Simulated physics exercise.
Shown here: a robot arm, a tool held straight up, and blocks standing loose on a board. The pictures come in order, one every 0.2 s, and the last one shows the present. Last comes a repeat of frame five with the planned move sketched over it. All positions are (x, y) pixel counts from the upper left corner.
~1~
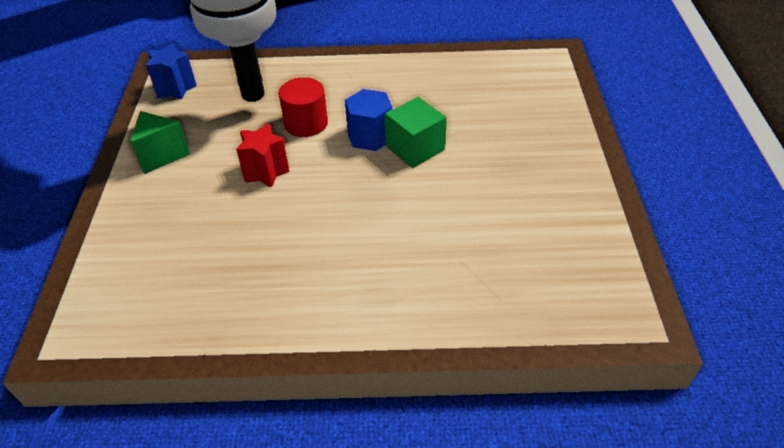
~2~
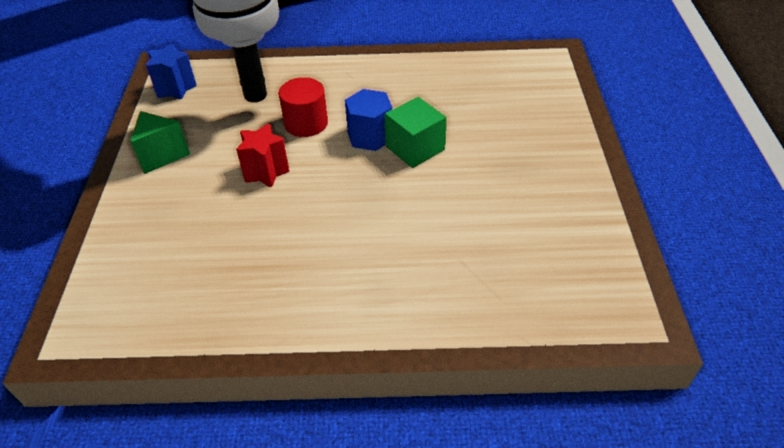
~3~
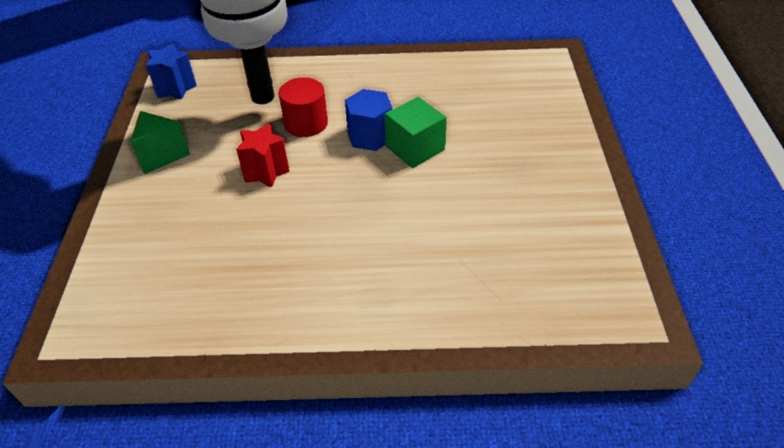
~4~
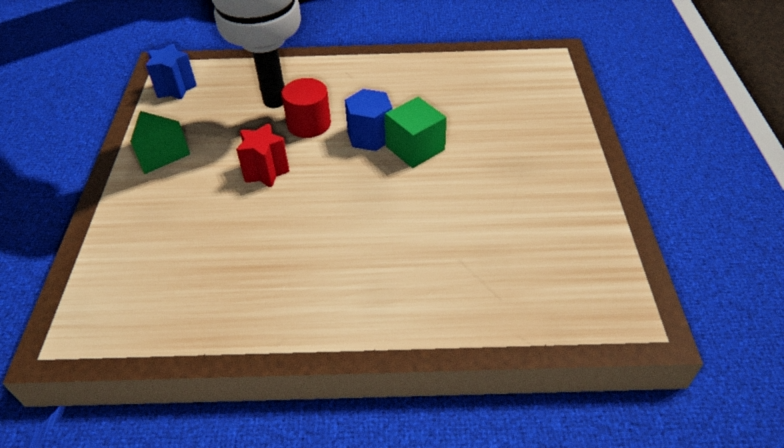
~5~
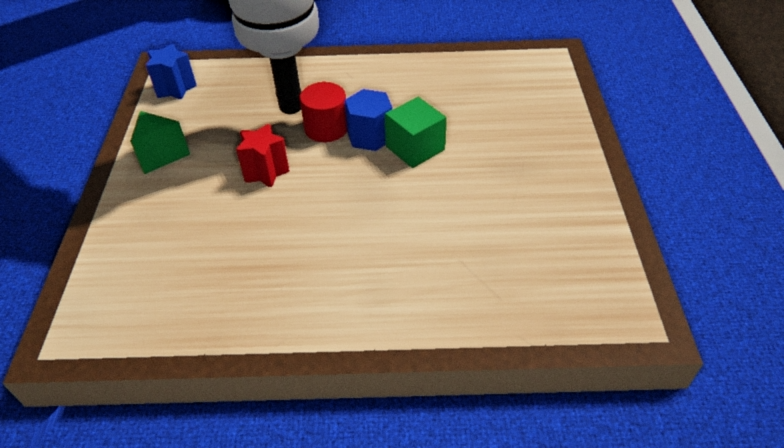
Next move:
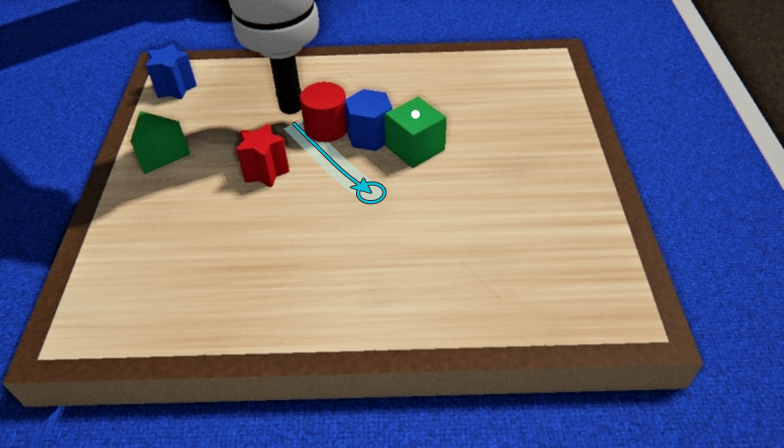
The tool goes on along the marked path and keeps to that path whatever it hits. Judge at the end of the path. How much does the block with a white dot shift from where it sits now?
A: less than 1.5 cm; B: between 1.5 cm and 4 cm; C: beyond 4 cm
The one that fits is A, less than 1.5 cm.
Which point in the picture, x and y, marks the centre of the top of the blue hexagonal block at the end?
It comes to (391, 97).
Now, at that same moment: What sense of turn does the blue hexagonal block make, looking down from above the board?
Spins clockwise.
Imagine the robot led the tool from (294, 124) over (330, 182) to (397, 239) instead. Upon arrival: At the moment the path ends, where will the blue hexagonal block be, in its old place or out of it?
By then it is displaced.
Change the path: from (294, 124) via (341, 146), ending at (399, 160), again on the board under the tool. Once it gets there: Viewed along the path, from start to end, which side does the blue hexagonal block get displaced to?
It goes toward the left-hand side.
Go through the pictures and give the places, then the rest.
The first frame shows lower end of the tool at (253, 96), tops of blocks, red star block at (258, 138), red circle at (301, 90), blue hexagonal block at (368, 102), green square at (416, 114).
The second frame shows tool at (256, 97), blocks as before.
The third frame shows tool at (263, 99), blocks as before.
The fourth frame shows tool at (275, 102), red circle at (304, 90).
The fifth frame shows tool at (291, 108), red star block at (258, 138), red circle at (322, 94), blue hexagonal block at (368, 102), green square at (416, 114).
The drawn path runs from (294, 124) via (316, 146) and (341, 170), ending at (371, 193); the dot is on the green square.
The first path, step by step. One third of the way, tool at (314, 131); red circle at (343, 99); blue hexagonal block at (391, 97), turned 35° clockwise; green square at (425, 117).
Two thirds of the way, tool at (340, 154); red circle at (343, 99); blue hexagonal block at (391, 97), turned 35° clockwise; green square at (425, 117).
At the end, tool at (370, 177); red star block not moved; red circle at (343, 99); blue hexagonal block at (391, 97), turned 35° clockwise; green square at (425, 117).
